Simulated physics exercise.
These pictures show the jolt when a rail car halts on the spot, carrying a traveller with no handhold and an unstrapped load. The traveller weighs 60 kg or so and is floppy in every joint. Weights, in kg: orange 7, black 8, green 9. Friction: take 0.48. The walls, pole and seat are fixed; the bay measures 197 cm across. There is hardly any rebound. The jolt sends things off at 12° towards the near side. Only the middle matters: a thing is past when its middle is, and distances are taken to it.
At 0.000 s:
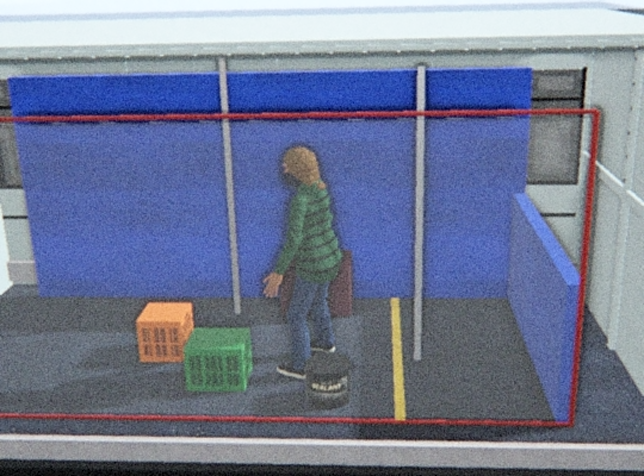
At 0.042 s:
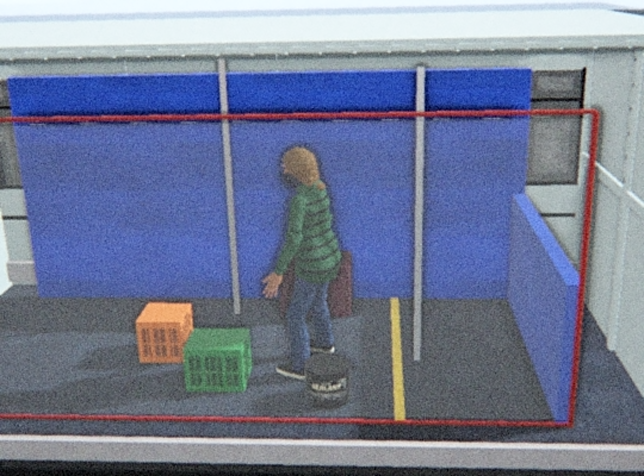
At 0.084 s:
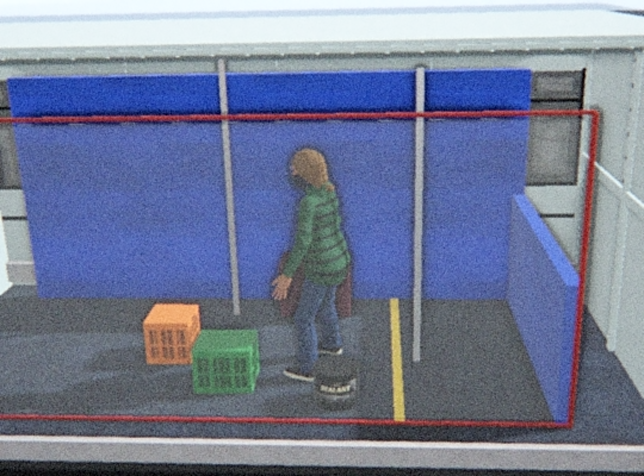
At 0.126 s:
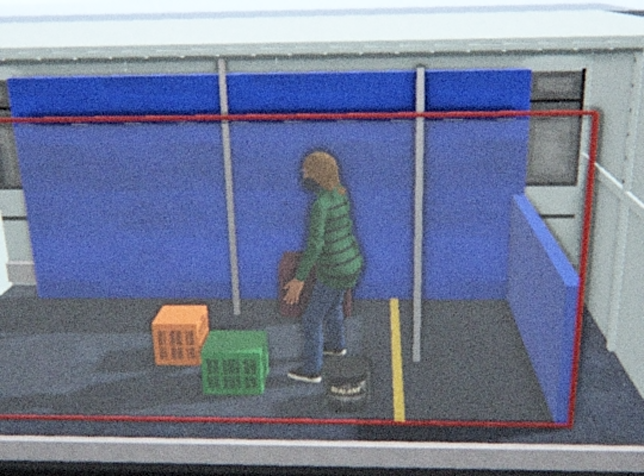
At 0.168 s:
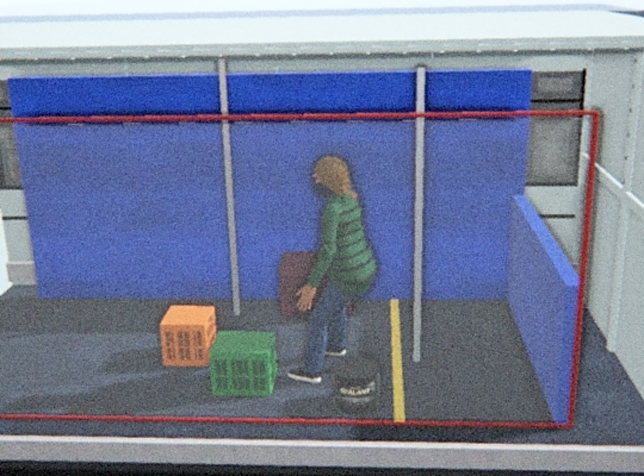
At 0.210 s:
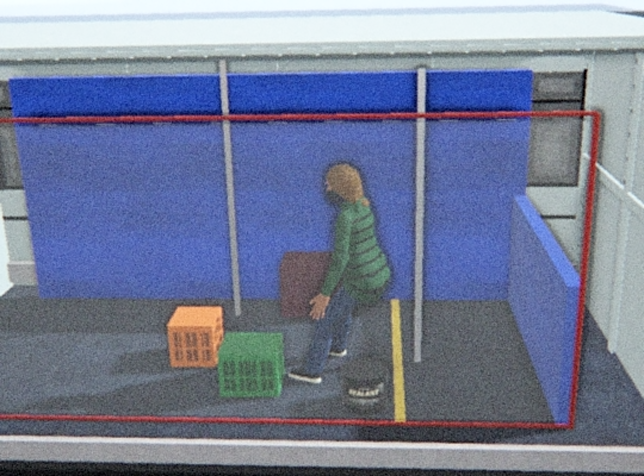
The crates and black bucket slide slightly right together as the traveller leans and bends their knees.
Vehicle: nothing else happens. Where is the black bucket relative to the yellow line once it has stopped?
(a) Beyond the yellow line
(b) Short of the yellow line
The answer is b.
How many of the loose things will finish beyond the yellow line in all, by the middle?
Total tallied: 0.
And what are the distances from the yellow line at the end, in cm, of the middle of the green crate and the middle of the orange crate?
Green crate, 90 centimetres short; orange crate, 130 centimetres short.
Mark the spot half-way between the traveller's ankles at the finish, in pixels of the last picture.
The midpoint lands near (375, 364).
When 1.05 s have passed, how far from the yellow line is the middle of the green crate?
Position: About 90 cm short.
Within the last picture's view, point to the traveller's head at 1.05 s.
The head should be near (524, 391).
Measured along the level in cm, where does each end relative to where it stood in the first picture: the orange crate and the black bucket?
The orange crate ends 40 away and the black bucket 40.
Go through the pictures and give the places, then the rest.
In the first picture, black bucket (328, 381), green crate (219, 359), traveller's head (303, 176), yellow line (400, 412).
In the second picture, black bucket (328, 381), green crate (218, 359), traveller's head (303, 177).
In the third picture, black bucket (337, 383), green crate (226, 361), traveller's head (312, 178).
In the fourth picture, black bucket (347, 384), green crate (236, 362), traveller's head (323, 181).
In the fifth picture, black bucket (356, 385), green crate (244, 363), traveller's head (335, 186).
In the sixth picture, black bucket (365, 386), green crate (252, 364), traveller's head (347, 194), yellow line (400, 413). Everything loose set off at about 1.9 m/s.
After 0.40 s the black bucket is 10 cm short of the yellow line, tilted 0°, near (385, 389) in the last picture's view.
After 0.65 s the black bucket is 9 cm short of the yellow line, tilted 0°, near (386, 389) in the last picture's view.
After 1.05 s the black bucket is 9 cm short of the yellow line, tilted 0°, near (386, 389) in the last picture's view.
Final state at 3.2 s, orange crate stops short of the yellow line; black bucket stops short of the yellow line; green crate stops short of the yellow line; traveller's hips cross the yellow line; traveller's head crosses the yellow line.
